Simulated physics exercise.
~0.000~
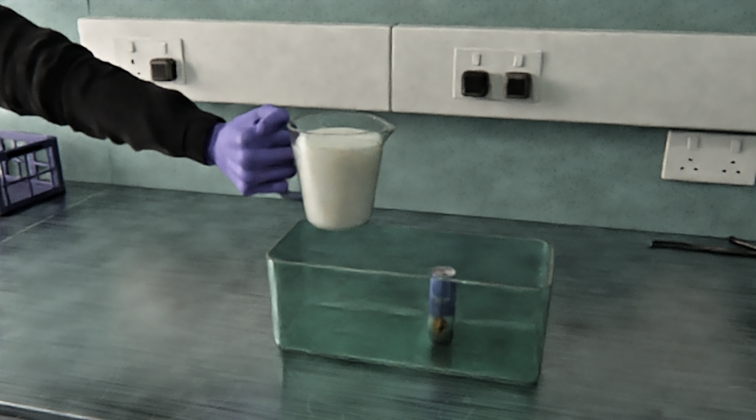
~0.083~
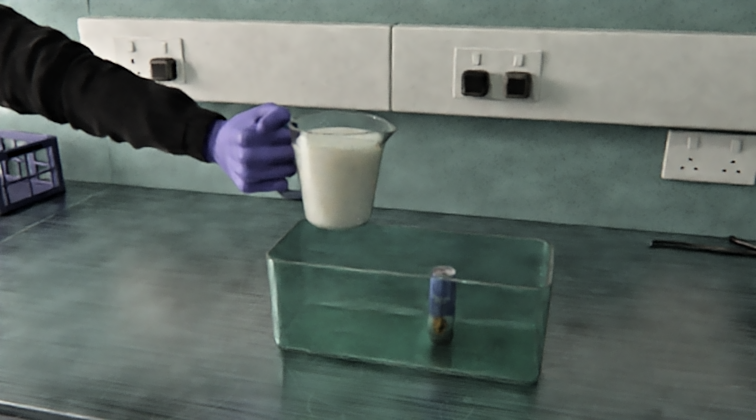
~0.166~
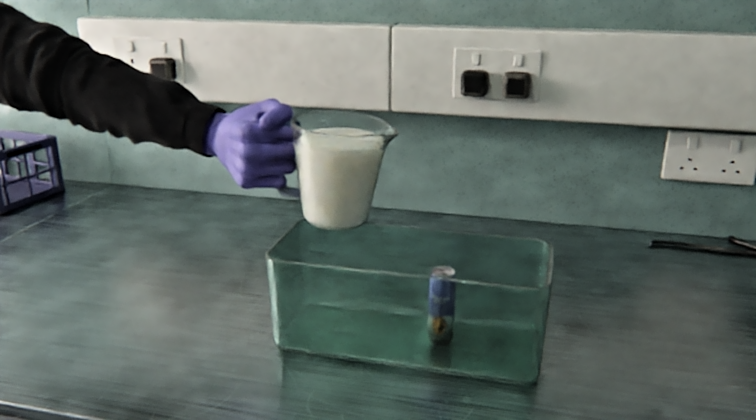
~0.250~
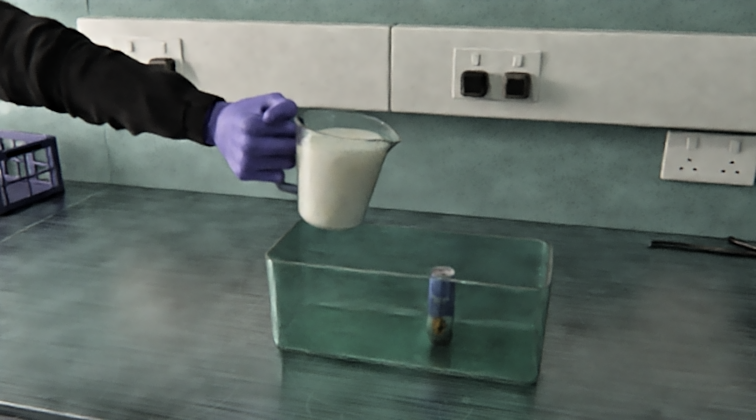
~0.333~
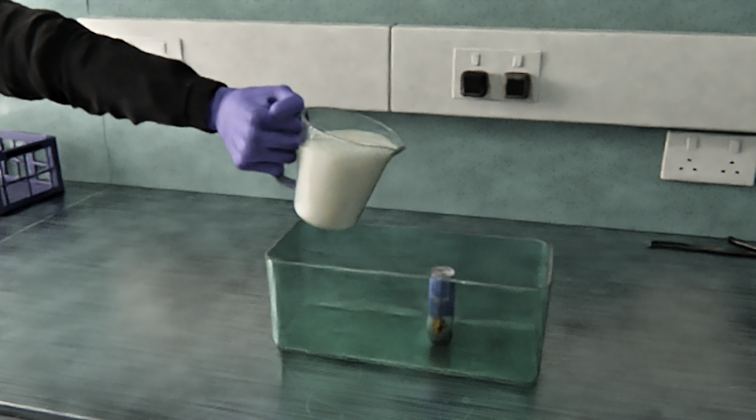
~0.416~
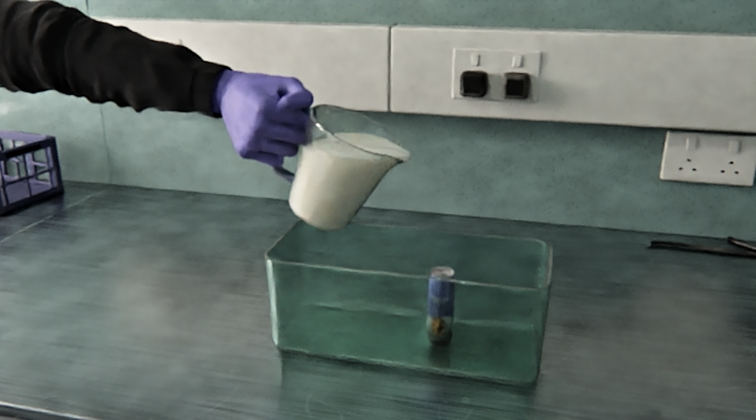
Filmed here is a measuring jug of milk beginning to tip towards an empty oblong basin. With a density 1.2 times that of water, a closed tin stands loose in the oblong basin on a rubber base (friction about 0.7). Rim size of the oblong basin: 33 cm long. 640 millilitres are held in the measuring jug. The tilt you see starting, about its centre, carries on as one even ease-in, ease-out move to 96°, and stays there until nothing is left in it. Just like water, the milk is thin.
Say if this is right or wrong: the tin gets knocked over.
Right, it gets knocked over.
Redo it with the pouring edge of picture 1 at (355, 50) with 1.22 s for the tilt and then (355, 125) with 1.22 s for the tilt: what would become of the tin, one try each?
First it tips over; then it stays on its base.
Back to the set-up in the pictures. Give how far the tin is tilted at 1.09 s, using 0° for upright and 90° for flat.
I'd put it at close to 0 degrees off upright.
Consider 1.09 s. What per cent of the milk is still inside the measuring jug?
20 %.
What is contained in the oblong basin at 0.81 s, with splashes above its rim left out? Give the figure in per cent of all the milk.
20 %, give or take.
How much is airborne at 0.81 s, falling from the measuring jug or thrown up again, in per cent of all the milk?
14 %.
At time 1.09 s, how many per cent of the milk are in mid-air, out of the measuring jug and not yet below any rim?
Near 8 percent.
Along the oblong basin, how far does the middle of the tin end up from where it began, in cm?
Roughly 6.5 cm.
After 0.81 s the tilt is 71° and 65 per cent is still to pour; the tin stands where it began.
After 1.09 s the tilt is 93° and 19 per cent is still to pour; the tin stands where it began.
After 1.39 s the tilt is 96° and 2 per cent is still to pour; the tin lies on its side.
After 1.72 s the tilt is 96° and 0 per cent is still to pour; the tin lies on its side.
In the end the tin lies on its side.
